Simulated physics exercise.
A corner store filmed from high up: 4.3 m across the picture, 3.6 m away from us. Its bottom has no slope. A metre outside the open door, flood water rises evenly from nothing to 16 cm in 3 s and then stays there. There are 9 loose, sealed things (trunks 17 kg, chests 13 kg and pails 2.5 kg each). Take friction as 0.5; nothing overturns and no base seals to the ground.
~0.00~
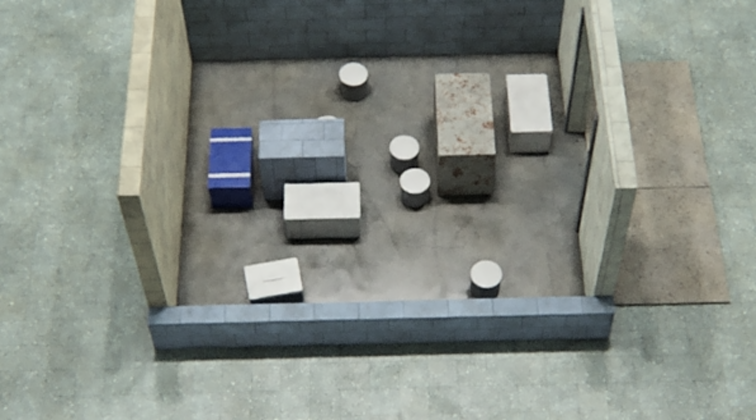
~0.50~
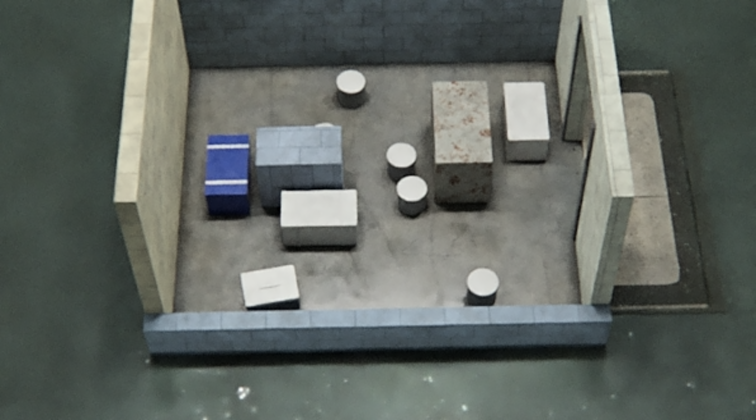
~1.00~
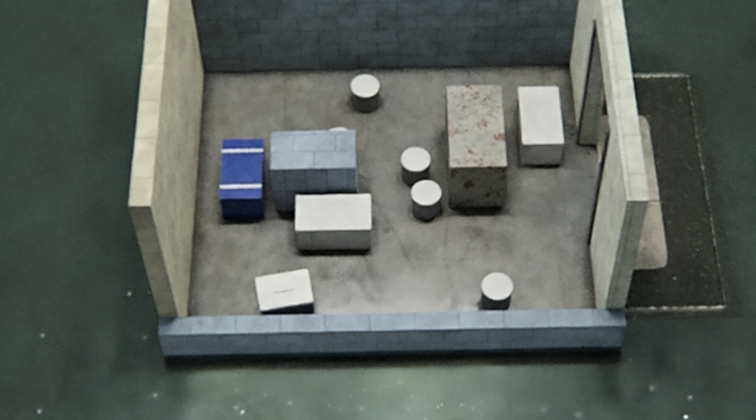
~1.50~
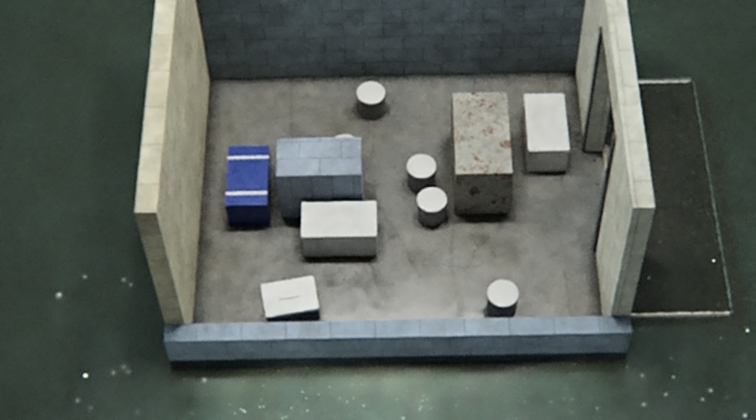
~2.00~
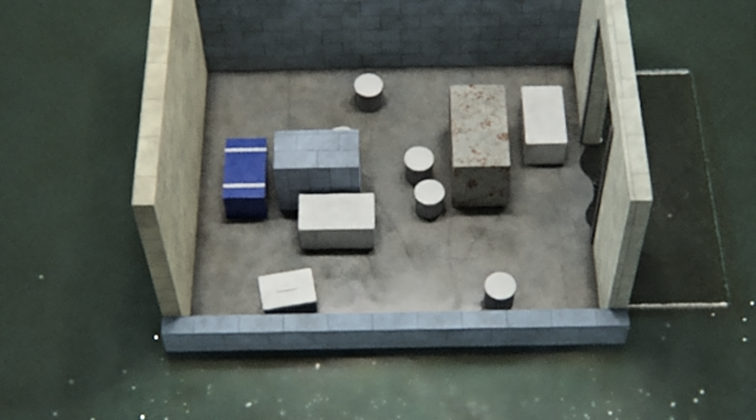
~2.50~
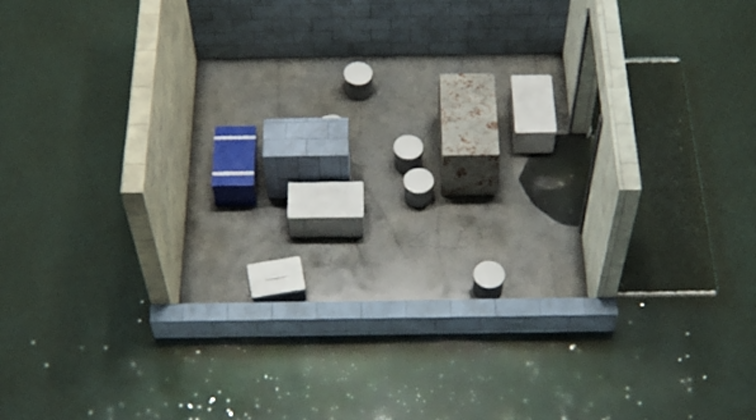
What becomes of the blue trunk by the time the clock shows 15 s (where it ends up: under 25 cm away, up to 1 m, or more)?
The blue trunk ends far away.
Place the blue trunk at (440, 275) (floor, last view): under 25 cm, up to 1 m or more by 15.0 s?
It gets carried off.
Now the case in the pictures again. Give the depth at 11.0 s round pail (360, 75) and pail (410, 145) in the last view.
About 7 and 4 cm.
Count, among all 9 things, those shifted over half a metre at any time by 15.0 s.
I count 8.
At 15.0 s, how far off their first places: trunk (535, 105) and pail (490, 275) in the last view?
In that order: 140 cm, 250 cm.
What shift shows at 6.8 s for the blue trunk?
Roughly 0 cm by then.
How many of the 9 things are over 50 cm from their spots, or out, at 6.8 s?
2 of them.
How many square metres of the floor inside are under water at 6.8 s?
About 10.5 m2.
After 3.5 s the blue trunk is near (234, 155), 0.0 m from its start, aground; 0 afloat.
After 6.8 s the blue trunk is near (234, 155), 0.0 m from its start, aground; 2 afloat.
After 11.0 s the blue trunk is near (240, 140), 0.2 m from its start, afloat; 8 afloat.
After 15.0 s the blue trunk is near (333, 83), 1.4 m from its start, afloat; 9 afloat.
